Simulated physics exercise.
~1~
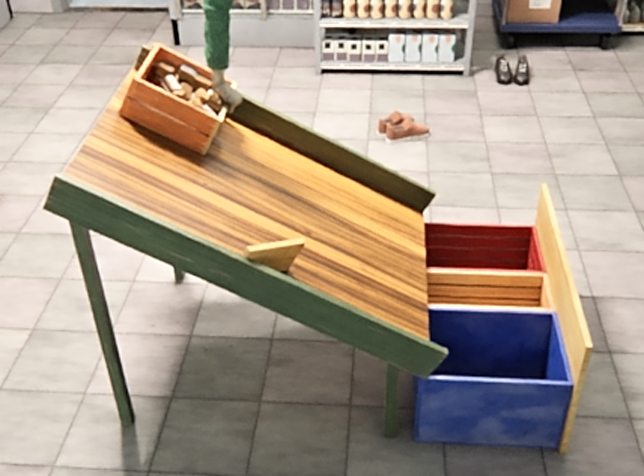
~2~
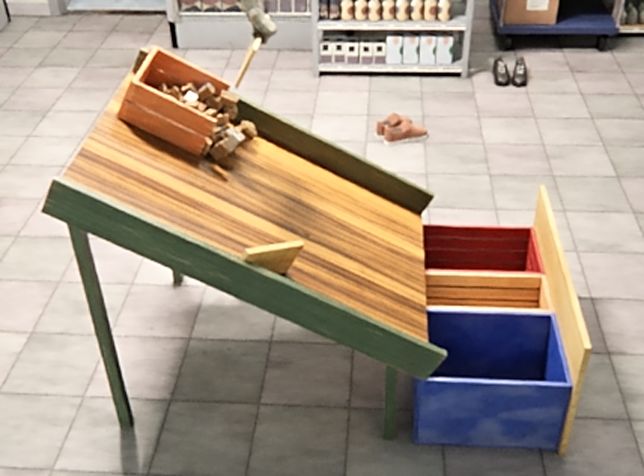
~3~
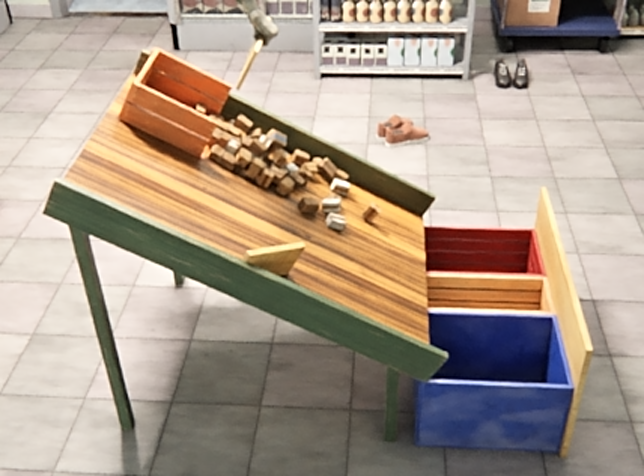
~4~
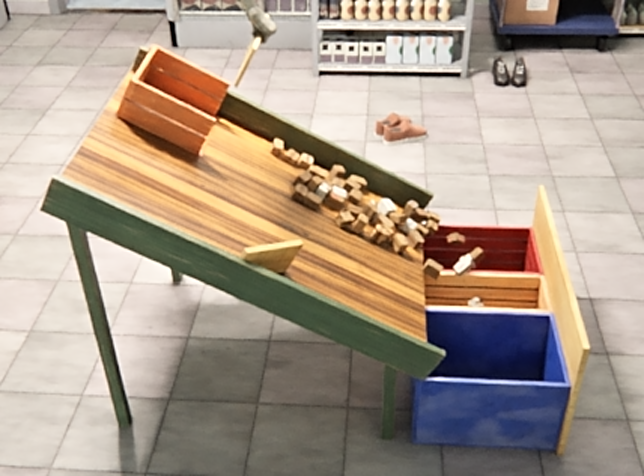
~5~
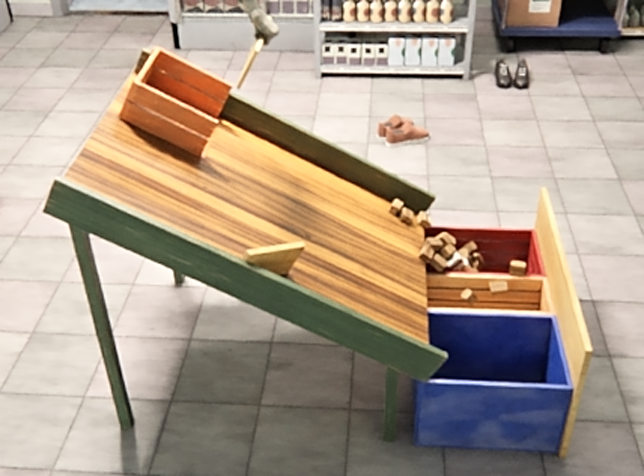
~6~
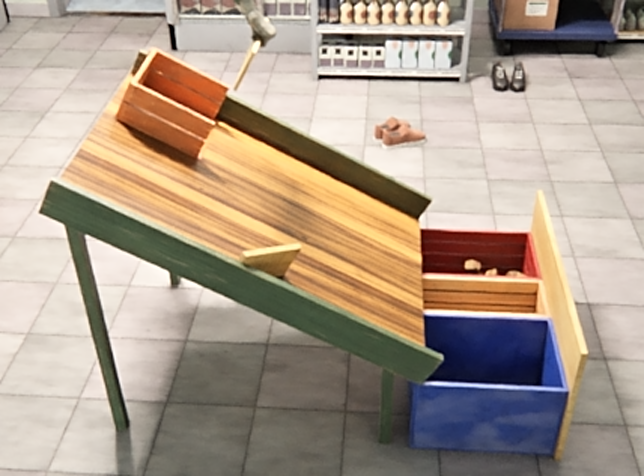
A green-sleeved arm lifts a gate, and small blocks slide down into the red and wooden bins.
